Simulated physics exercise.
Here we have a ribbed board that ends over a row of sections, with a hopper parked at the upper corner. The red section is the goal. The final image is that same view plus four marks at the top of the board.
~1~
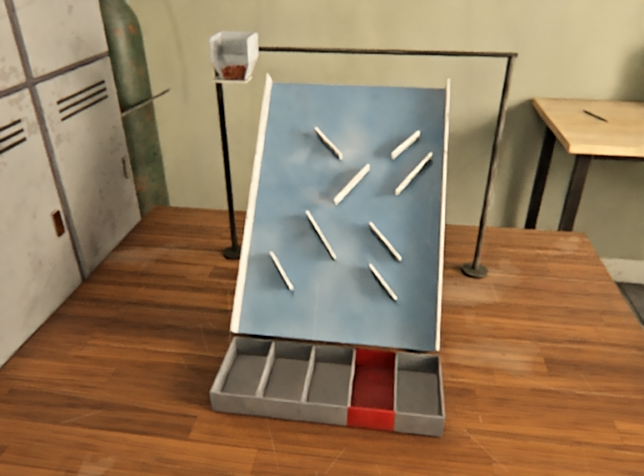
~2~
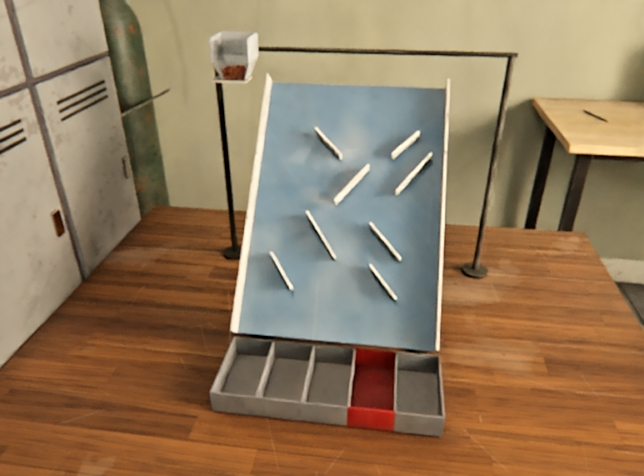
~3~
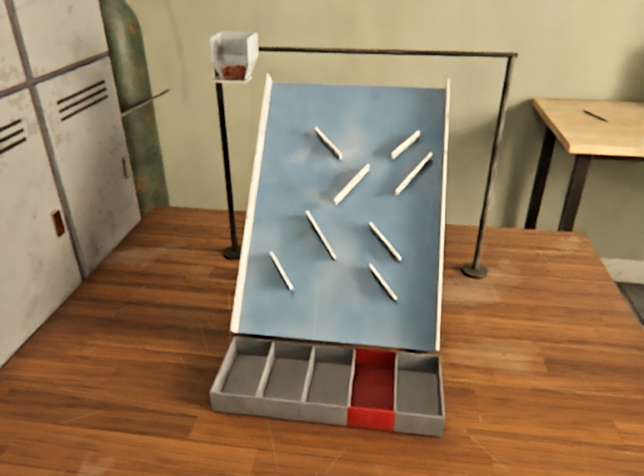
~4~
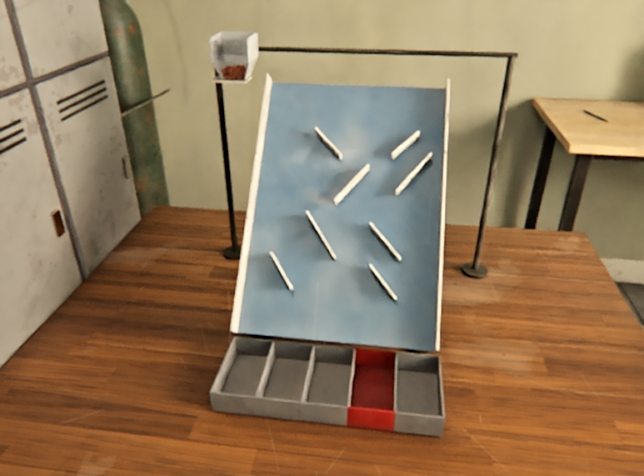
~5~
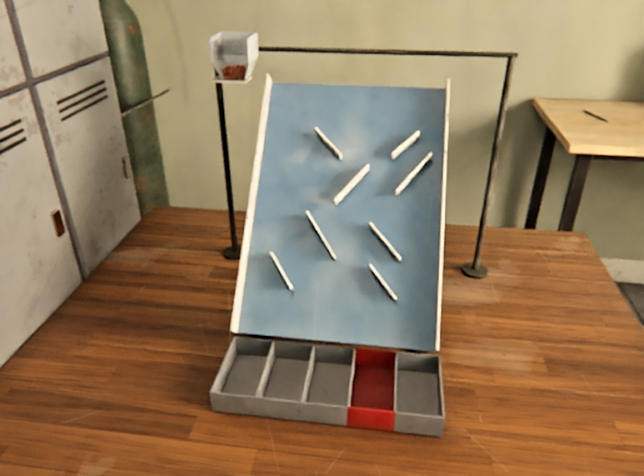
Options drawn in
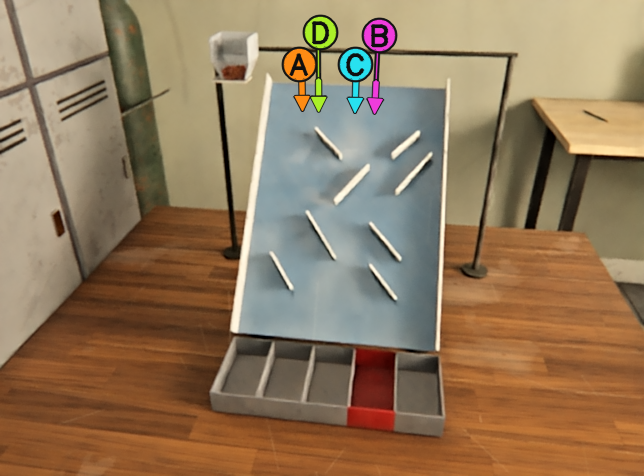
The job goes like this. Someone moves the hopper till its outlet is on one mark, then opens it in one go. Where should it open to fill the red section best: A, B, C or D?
Go for C.
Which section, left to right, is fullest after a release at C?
It is the fourth one.
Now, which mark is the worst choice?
The answer is A.
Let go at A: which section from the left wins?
It is the third one.
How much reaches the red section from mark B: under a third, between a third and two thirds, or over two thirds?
It is between a third and two thirds.
On the marked copy, mark A meets the board at (302, 105); mark B meets the board at (374, 108); mark C meets the board at (355, 107); mark D meets the board at (318, 106).
Choosing A, a small share in the red section, the bulk in other sections, a small share outside the box.
Choosing B, close to half in the red section, close to half in other sections.
Choosing C, the bulk in the red section, close to a quarter in other sections.
Choosing D, close to a third in the red section, close to half in other sections, a small share outside the box.
